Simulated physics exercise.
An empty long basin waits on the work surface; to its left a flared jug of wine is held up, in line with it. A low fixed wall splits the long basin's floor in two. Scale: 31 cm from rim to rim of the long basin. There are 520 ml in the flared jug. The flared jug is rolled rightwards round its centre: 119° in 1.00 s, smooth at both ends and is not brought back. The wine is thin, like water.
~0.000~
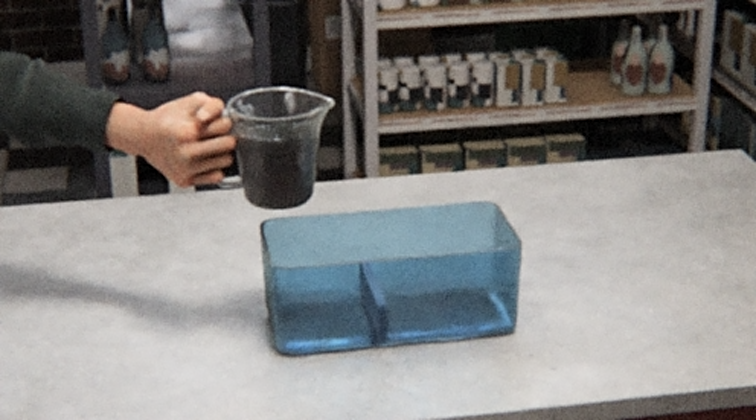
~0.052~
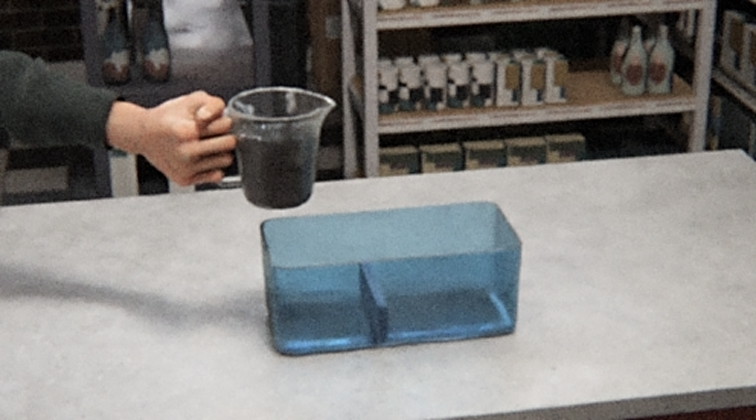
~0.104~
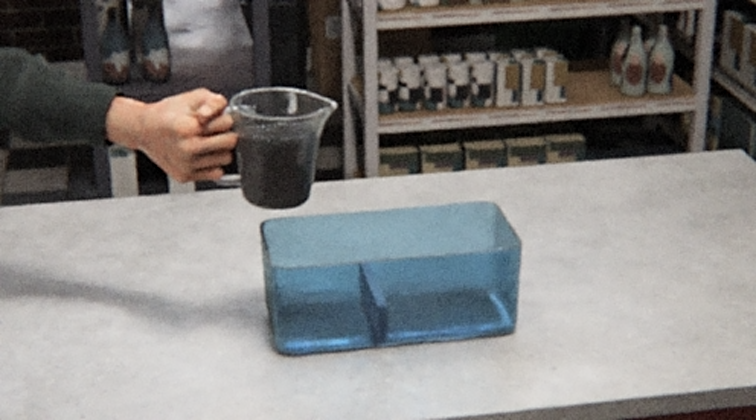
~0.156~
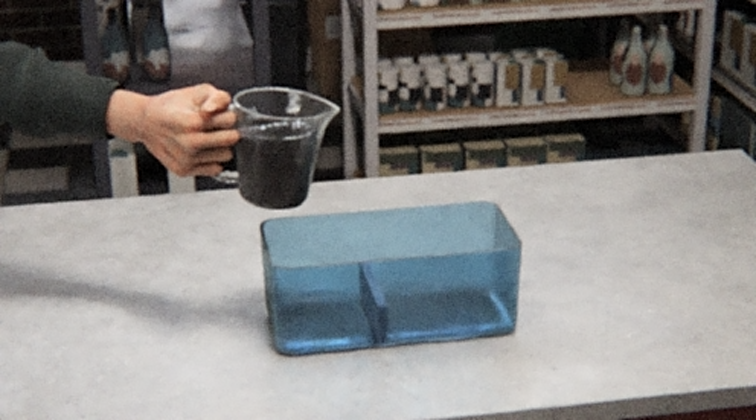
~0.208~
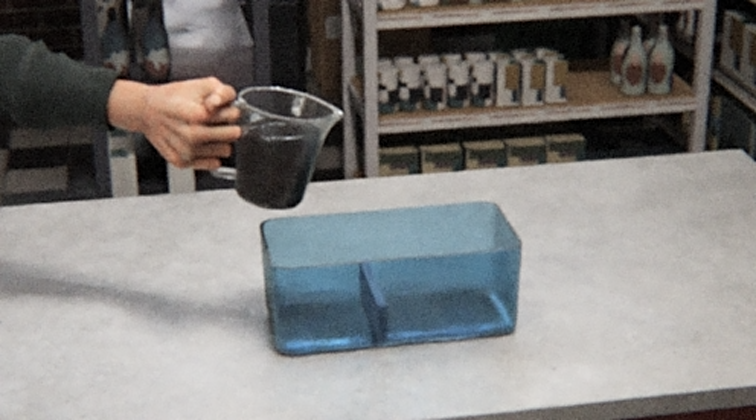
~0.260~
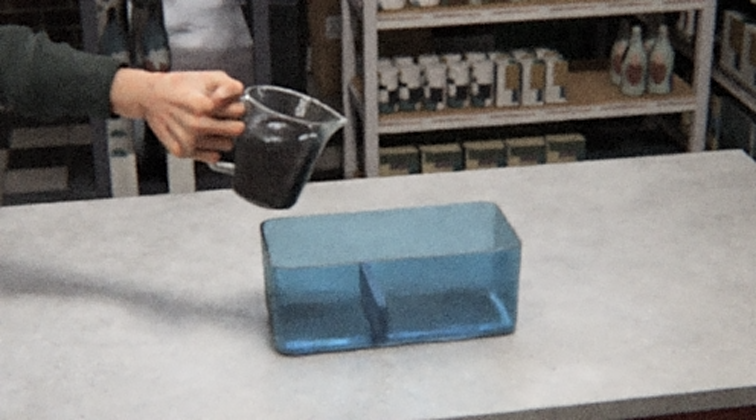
On a pale work surface in front of shelves of jars and bottles, an empty blue basin with a low inner divider sits still while a hand holds a flared glass jug of dark liquid above its left side. The hand slowly tilts the jug slightly rightwards, its liquid staying inside.
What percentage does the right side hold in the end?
About 55 per cent.
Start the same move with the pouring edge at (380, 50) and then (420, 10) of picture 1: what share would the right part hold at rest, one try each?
First 90, then 65 per cent.
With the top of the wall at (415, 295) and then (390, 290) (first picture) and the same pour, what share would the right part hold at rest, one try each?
In turn about 10 and 25 per cent.
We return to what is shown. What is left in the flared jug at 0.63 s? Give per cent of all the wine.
Some 70 per cent.
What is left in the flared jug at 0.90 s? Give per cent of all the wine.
Some 7 per cent.
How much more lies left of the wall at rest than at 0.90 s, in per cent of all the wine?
Near 14 in a hundred.
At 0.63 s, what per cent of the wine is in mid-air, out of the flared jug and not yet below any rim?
About 20 per cent.
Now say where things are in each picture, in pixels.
Tilt 0°; pouring edge (334, 101); surface from (235, 131) to (316, 126); the long basin's rim runs from (265, 245) to (509, 225); the wall's top is at (373, 283), in the first picture.
Tilt 1°; pouring edge (335, 102); surface from (235, 131) to (316, 126), in the second picture.
Tilt 3°; pouring edge (337, 104); surface from (237, 130) to (317, 126), in the third picture.
Tilt 7°; pouring edge (339, 108); surface from (238, 131) to (319, 127), in the fourth picture.
Tilt 12°; pouring edge (343, 113); surface from (240, 132) to (321, 127), in the fifth picture.
Tilt 19°; pouring edge (347, 121); surface from (241, 133) to (326, 128), in the sixth picture.
By 0.63 s the tilt is 83° and 70 per cent is still to pour, 0 is left of the wall and 9 right of it.
By 0.90 s the tilt is 116° and 7 per cent is still to pour, 31 is left of the wall and 54 right of it.
By 1.19 s the tilt is 119° and 0 per cent is still to pour, 44 is left of the wall and 55 right of it.
By 1.50 s the tilt is 119° and 0 per cent is still to pour, 44 is left of the wall and 55 right of it.
At rest 44 per cent lies left of the wall, 55 right of it and 1 outside.
